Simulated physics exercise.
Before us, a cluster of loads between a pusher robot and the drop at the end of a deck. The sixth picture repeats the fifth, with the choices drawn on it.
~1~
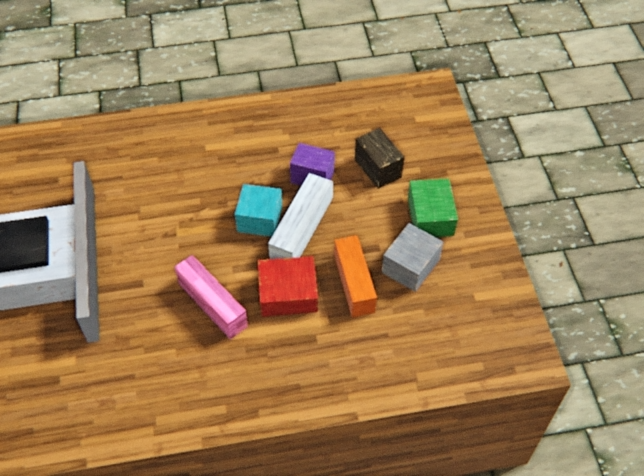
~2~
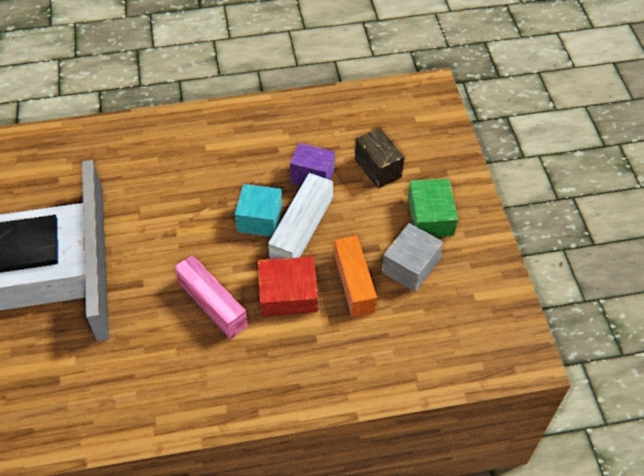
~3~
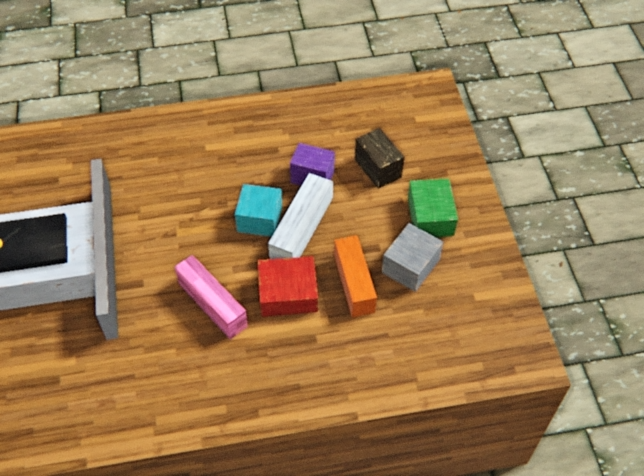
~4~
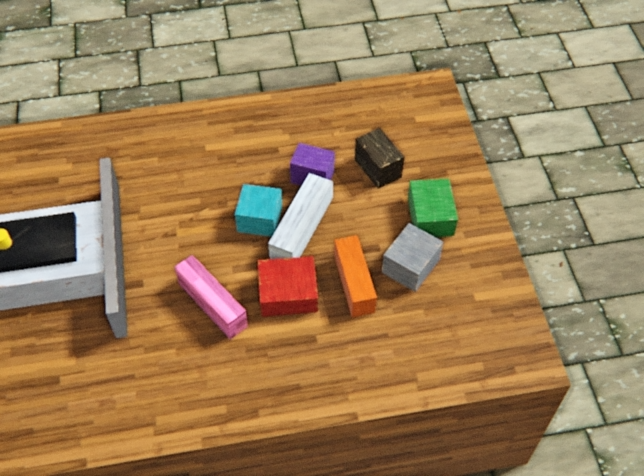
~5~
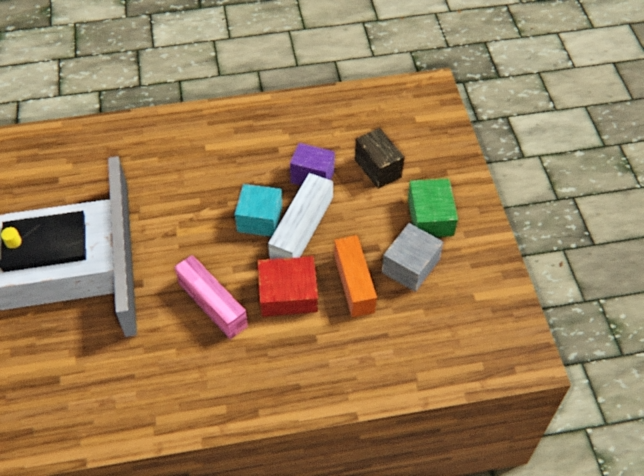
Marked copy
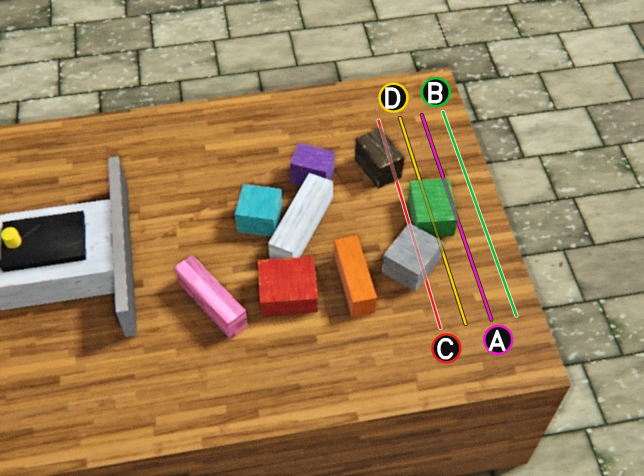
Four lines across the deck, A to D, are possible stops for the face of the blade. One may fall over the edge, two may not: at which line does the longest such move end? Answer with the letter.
No farther than C.
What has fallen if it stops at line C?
The grey crate.
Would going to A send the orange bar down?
Yes.
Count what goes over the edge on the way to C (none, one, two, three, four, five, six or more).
In all, one.
On the marked copy, A at (454, 208); B at (477, 205); C at (407, 215); D at (430, 212).
Taking C. A third of the way, robot (158, 223); pink stick (251, 290); green crate (432, 209).
Two thirds of the way, robot (262, 208); grey crate (467, 249); orange bar (432, 265).
When it is over, robot (343, 197); grey crate over the edge; orange bar (511, 254); one fallen.
As for the rest, A drops five; B drops six; D drops three.
